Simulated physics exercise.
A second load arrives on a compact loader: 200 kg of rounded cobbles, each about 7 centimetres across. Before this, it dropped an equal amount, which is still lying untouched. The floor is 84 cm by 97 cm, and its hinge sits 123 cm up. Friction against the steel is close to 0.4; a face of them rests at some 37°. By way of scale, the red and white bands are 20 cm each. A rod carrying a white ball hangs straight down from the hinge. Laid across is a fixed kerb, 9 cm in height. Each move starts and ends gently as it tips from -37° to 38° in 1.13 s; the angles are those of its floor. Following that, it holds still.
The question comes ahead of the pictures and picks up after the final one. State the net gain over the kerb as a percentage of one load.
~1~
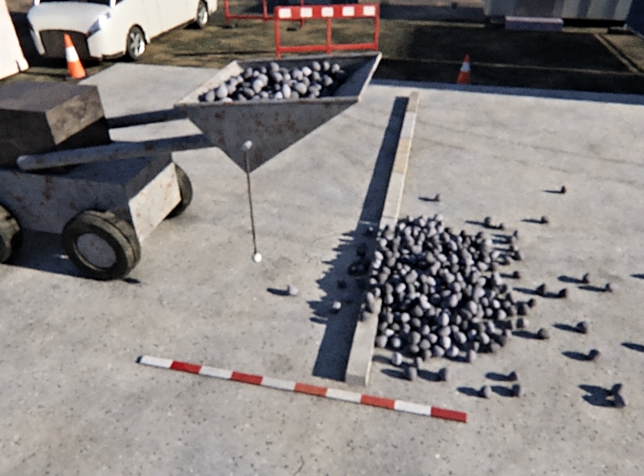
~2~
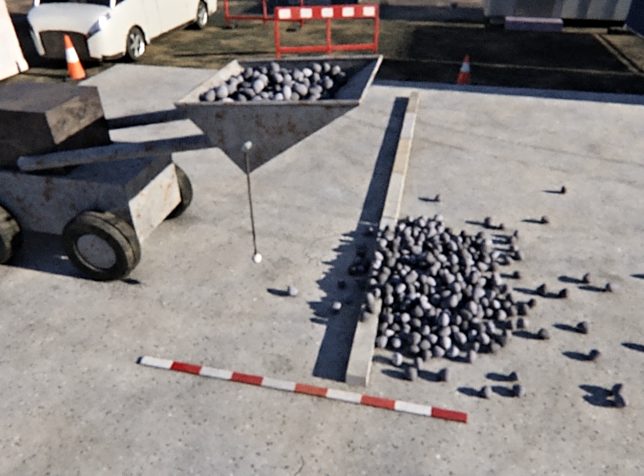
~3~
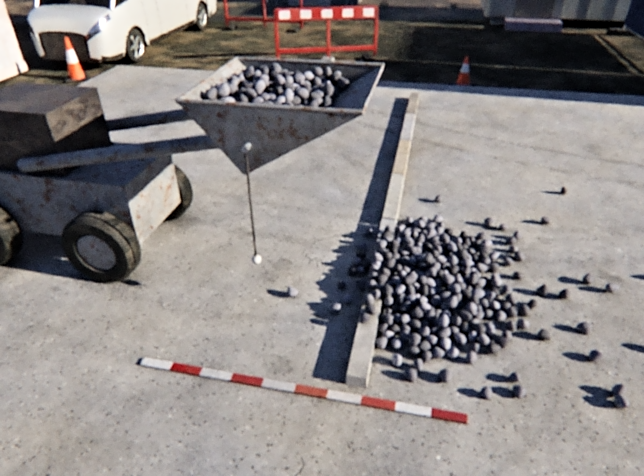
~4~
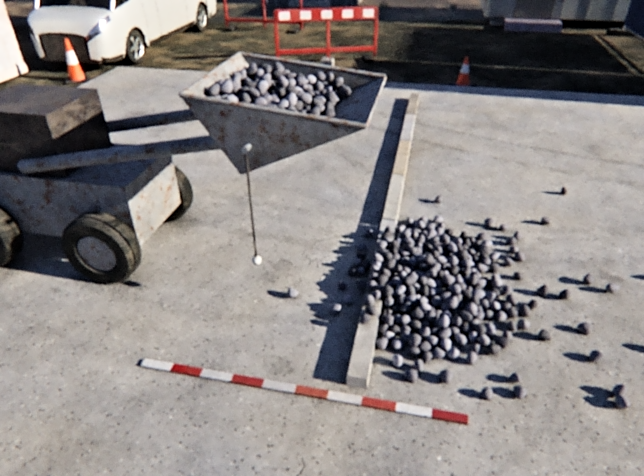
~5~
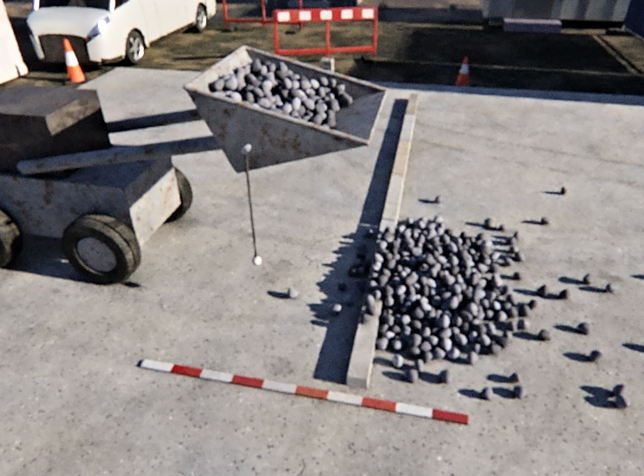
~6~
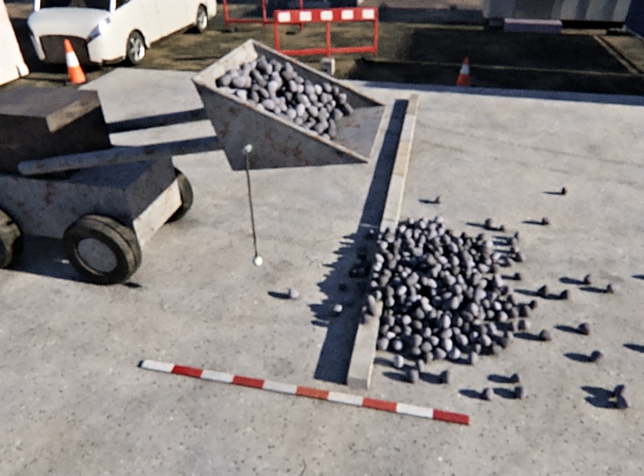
65 %.
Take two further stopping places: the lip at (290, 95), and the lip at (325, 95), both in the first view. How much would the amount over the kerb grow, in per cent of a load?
The first would add around 5 per cent, the second around 30 per cent.
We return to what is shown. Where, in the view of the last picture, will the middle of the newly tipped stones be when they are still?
They come to rest centred about (401, 267).
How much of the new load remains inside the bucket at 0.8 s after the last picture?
It still holds about 70 per cent.
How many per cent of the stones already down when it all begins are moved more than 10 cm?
Close to 5 in a hundred of them.
Then, 0.4 s after the last picture the floor is at 26°; in per cent of one load, 100 in the bucket, 8 on this side of the kerb, 92 over the kerb; the foremost stones are at (625, 299).
Then, 0.8 s after the last picture the floor is at 38°; in per cent of one load, 70 in the bucket, 38 on this side of the kerb, 92 over the kerb; the foremost stones are at (625, 299).
Then, 1.1 s after the last picture the floor is at 38°; in per cent of one load, 11 in the bucket, 59 on this side of the kerb, 130 over the kerb; the foremost stones are at (625, 299).
Then, 3.5 s after the last picture the floor is at 38°; in per cent of one load, 0 in the bucket, 43 on this side of the kerb, 157 over the kerb; the foremost stones are at (624, 288). Net gain over the kerb, 65.
